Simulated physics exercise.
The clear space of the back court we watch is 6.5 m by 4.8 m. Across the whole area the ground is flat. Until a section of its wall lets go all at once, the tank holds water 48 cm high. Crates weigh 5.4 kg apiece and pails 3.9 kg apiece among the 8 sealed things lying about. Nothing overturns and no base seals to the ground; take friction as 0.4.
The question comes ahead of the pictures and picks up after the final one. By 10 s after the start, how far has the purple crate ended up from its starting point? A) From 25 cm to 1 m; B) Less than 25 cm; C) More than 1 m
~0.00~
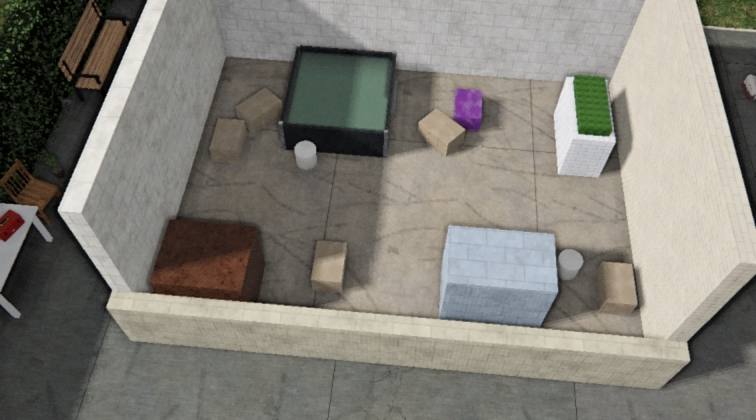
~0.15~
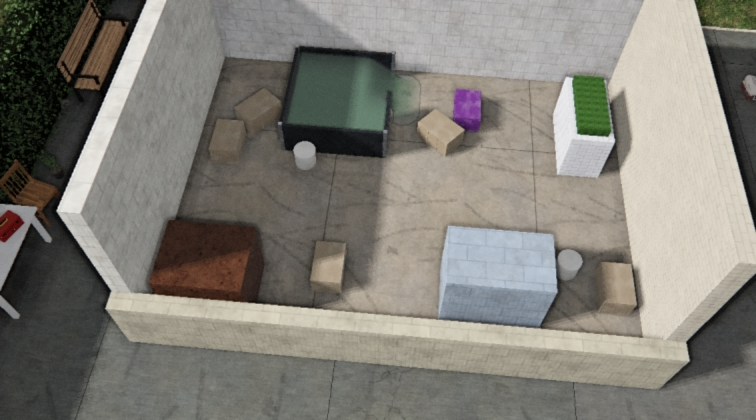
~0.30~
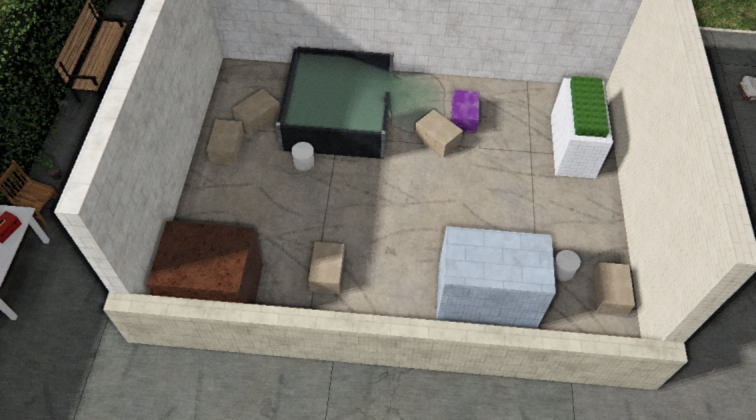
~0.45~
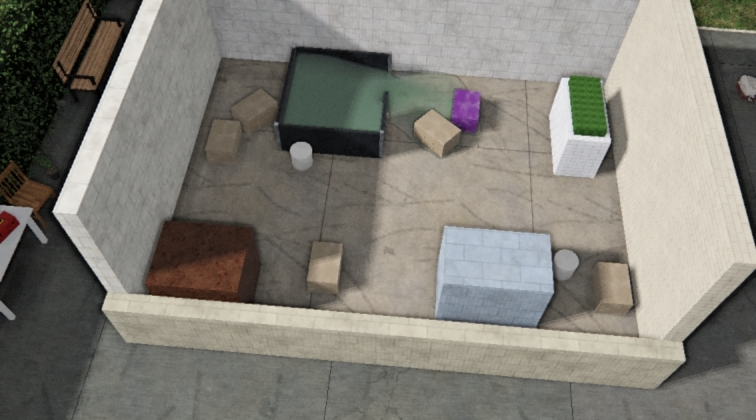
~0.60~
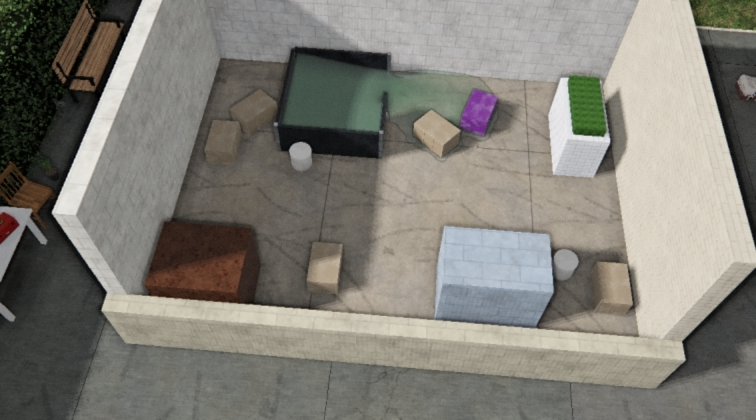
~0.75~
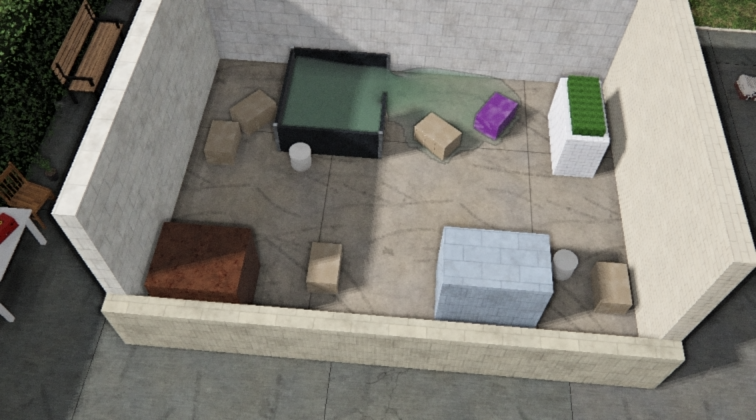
C.
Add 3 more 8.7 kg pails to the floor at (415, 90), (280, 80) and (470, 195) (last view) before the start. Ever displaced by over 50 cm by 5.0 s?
Beyond it, within it, within it.
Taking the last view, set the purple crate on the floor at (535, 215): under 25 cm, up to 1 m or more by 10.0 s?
Short answer: It drifts a great distance.
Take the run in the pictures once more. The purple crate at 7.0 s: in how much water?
I'd put it at about 11 cm.
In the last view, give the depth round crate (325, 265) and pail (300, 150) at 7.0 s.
First roughly 3 cm, second roughly 0 cm.
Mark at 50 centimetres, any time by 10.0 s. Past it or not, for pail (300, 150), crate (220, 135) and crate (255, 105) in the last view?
Taking them in order: Fell shy, fell shy and fell shy.
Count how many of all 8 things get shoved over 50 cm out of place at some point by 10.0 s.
Tally: 5.
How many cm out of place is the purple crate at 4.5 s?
Roughly 350 cm.
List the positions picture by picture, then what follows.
In the first frame, the purple crate at (469, 103) rests on the ground; 2.4 m2 under water; 0 of 8 have shifted.
In the second frame, the purple crate at (468, 104), on the bottom; 2.9 m2 under water; 0 of 8 have shifted.
In the third frame, the purple crate at (466, 105) rests on the ground; 3.4 m2 under water; 0 of 8 have shifted.
In the fourth frame, the purple crate at (467, 104), on the bottom, 3 cm from its start; water covers 4.0 m2; 0 of 8 have shifted.
In the fifth frame, the purple crate at (480, 106) rests on the ground, 26 cm from its start; water covers 4.5 m2; 1 of 8 have shifted.
In the sixth frame, the purple crate at (497, 109) rests on the ground, 53 cm from its start; water covers 5.2 m2; 2 of 8 have shifted.
After 2.0 s the purple crate is near (544, 151), 1.5 m from its start, afloat; 1 afloat.
After 4.5 s the purple crate is near (586, 286), 3.5 m from its start, afloat; 3 afloat.
After 7.0 s the purple crate is near (613, 267), 3.4 m from its start, afloat; 3 afloat.
After 10.0 s the purple crate is near (602, 213), 2.7 m from its start, afloat; 3 afloat.
